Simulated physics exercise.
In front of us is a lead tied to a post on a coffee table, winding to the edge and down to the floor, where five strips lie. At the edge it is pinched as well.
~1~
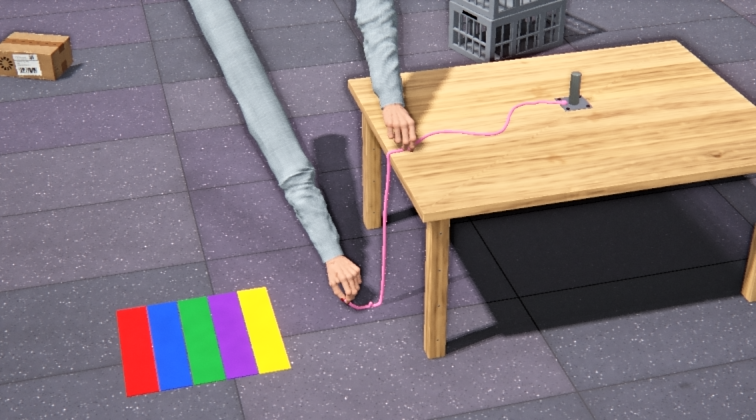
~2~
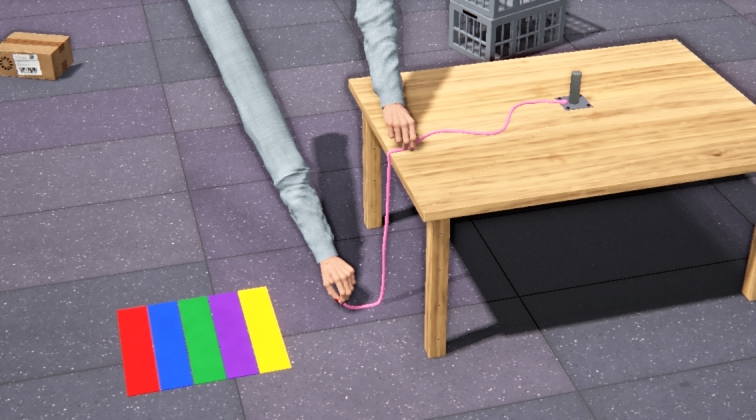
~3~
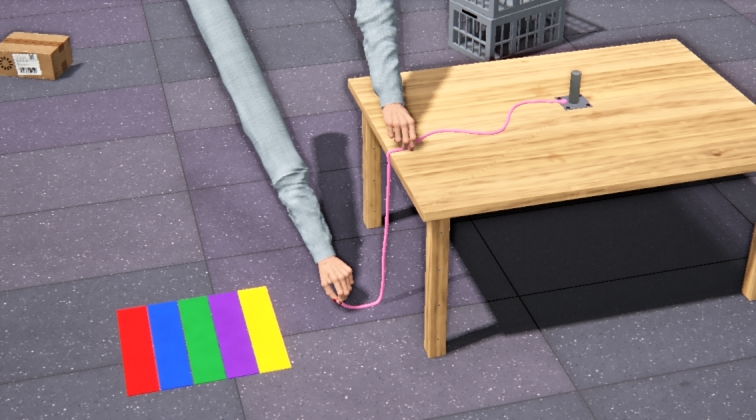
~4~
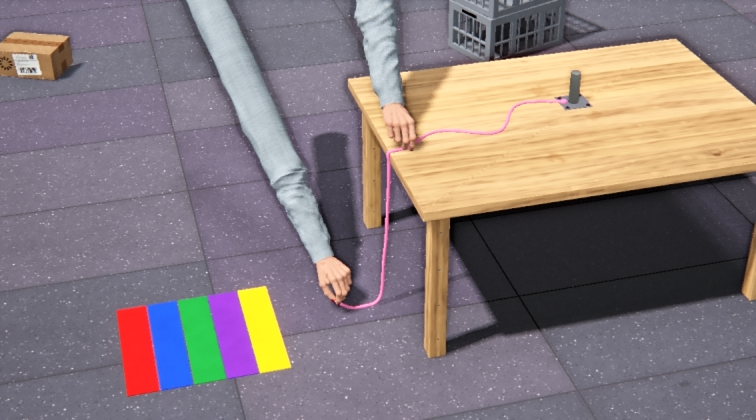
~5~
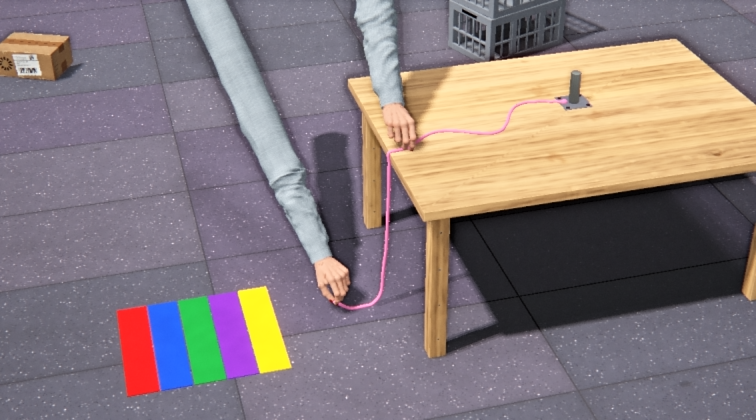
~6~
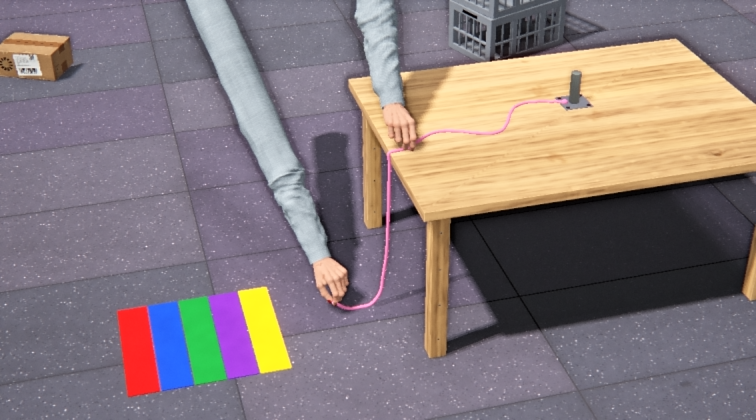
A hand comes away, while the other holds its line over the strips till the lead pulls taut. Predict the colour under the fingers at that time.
The green one.
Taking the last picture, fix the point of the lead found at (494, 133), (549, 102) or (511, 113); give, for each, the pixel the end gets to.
Per try (px, approx.): (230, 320), (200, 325), (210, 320).
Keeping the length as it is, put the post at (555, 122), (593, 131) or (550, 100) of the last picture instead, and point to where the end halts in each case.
Try by try: (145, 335), (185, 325) and (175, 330).
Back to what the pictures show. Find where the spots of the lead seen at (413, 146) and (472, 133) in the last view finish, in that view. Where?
(381, 157), then (446, 134).
Soon after, end near (252, 315); over yellow.
After that, end near (218, 321); over purple.
At the stop, end near (198, 324); over green. It gets as far as the green strip.
